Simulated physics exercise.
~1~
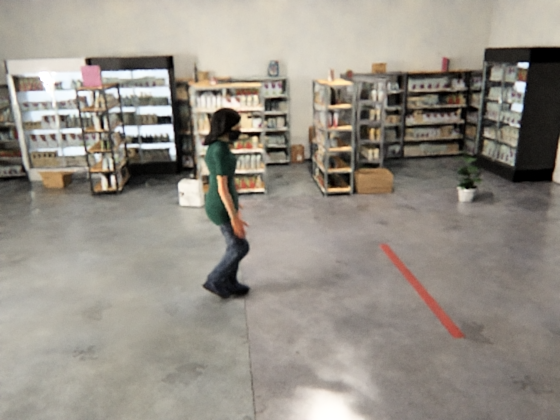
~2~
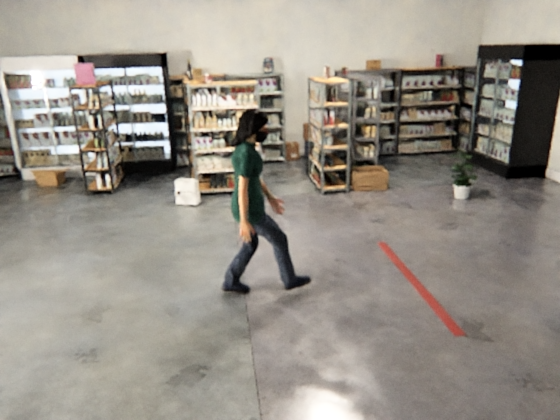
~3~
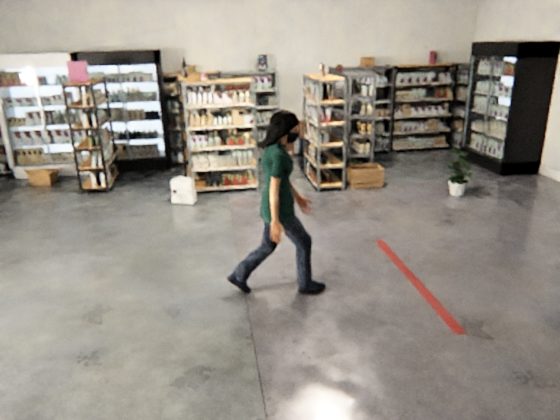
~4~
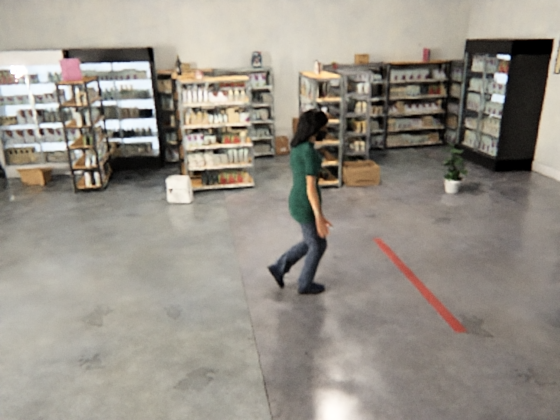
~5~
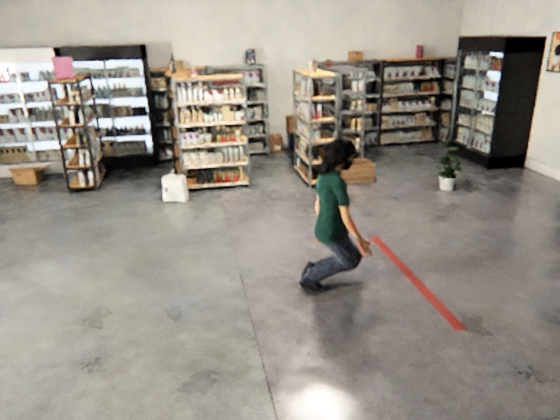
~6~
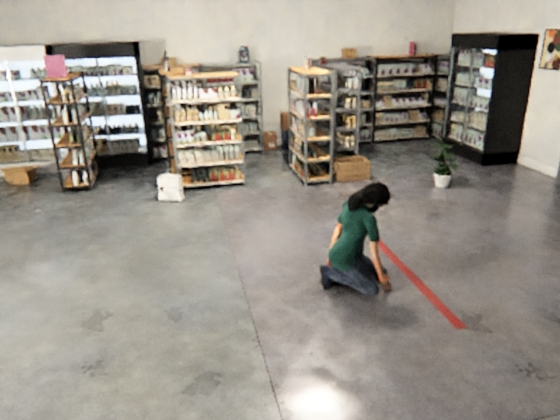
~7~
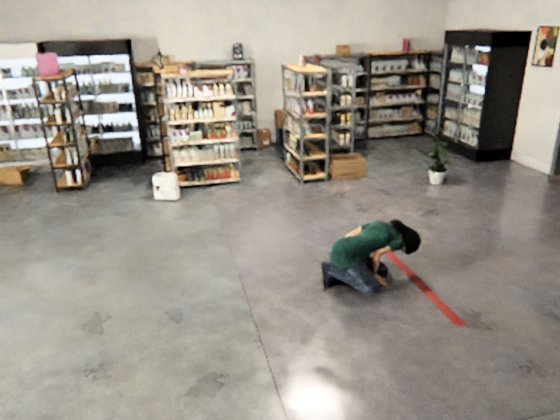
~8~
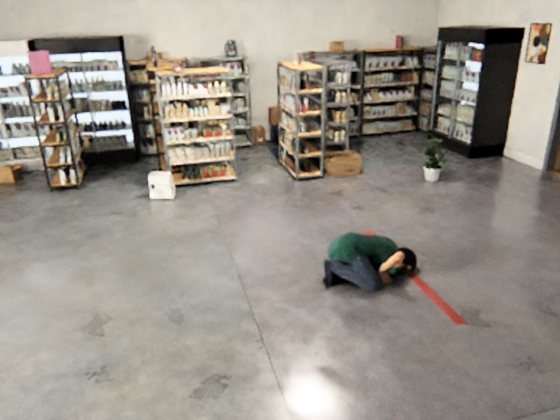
The clip opens on a shop with a bare grey floor, stocked shelves along the back wall and a strip of red tape on the ground. A dark-haired shopper in a green top and jeans walks from left to right toward the tape as the view drifts slightly. Nearing it, the shopper's knees bend and the body sinks to a kneel, arms reaching down in front. The torso then folds forward and the head drops low. It ends with the shopper hunched on the floor, hands near the head, chest still short of the tape.
